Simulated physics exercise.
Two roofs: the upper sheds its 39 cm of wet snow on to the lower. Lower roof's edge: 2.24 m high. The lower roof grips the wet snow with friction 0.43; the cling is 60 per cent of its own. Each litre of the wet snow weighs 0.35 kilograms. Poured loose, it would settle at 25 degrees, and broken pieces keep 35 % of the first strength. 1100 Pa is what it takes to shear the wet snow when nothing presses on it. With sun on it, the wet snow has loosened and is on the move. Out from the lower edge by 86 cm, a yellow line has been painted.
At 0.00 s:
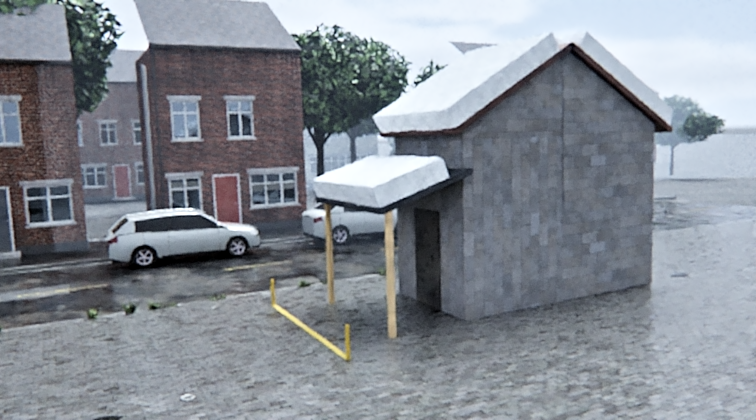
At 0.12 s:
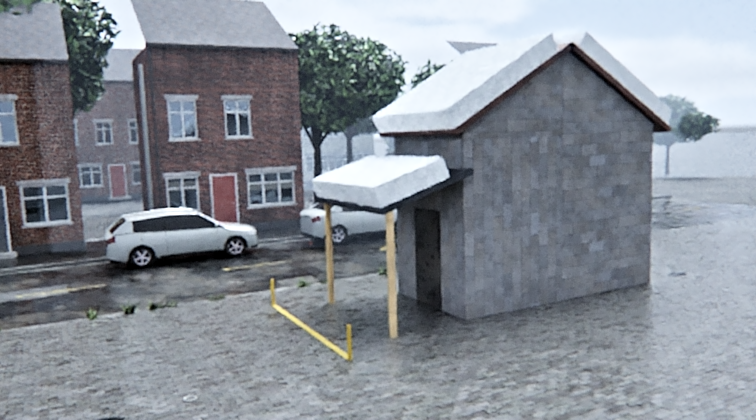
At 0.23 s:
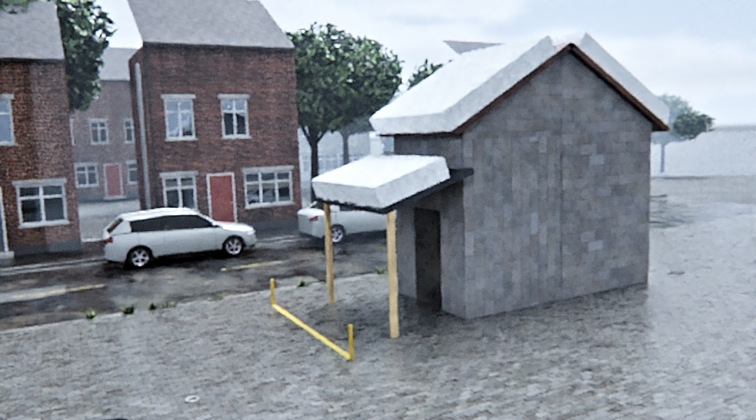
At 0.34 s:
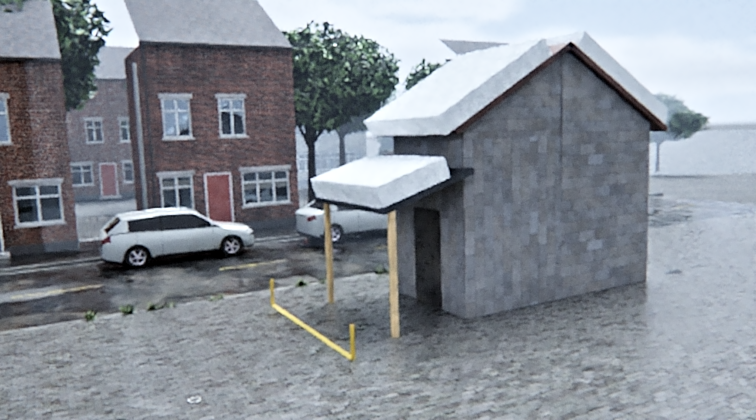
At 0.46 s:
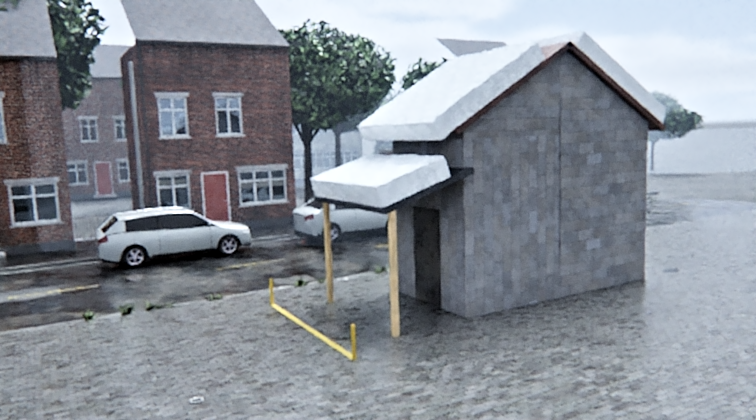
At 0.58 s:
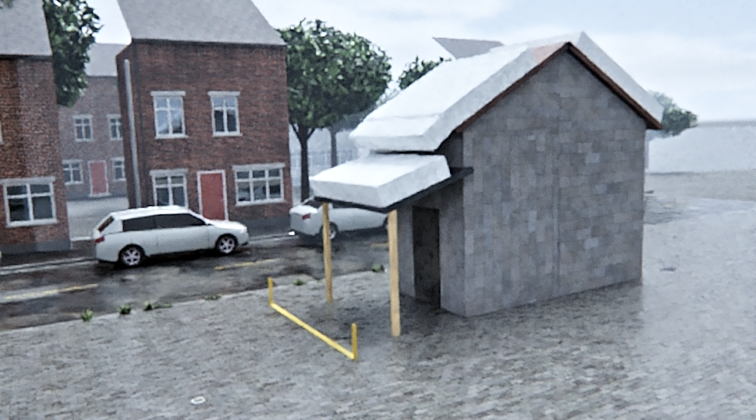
A thick white slab of snow slid slowly down the left side of a grey block shed's roof, pushing out past the edge above the lower, snow-covered porch roof and starting to crack.
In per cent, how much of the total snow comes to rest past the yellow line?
Roughly 55 per cent.
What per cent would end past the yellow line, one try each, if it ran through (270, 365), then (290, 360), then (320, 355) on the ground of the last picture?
Respectively about 22 in a hundred, 30 in a hundred and 45 in a hundred.
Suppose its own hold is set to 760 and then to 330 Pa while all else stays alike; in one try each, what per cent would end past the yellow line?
First 65 %, second 65 %.
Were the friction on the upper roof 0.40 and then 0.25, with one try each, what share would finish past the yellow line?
Respectively 20 percent and 40 percent.
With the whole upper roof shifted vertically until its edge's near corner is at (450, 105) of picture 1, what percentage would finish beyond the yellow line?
Then about 65 %.
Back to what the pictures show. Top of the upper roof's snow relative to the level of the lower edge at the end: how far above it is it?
I'd put it at around 0.6 m up.
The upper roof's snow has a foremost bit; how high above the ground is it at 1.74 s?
0.2 m, more or less.
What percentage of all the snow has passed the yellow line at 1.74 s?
Some 30 per cent.
By 1.11 s, none is below the lower edge and 0 % is past the line.
By 1.74 s, 40 % is below the lower edge and 29 % is past the line.
By 2.37 s, 75 % is below the lower edge and 50 % is past the line.
By 3.00 s, 76 % is below the lower edge and 55 % is past the line.
By 3.40 s, at the end, 76 % is below the lower edge and 55 % is past the line.
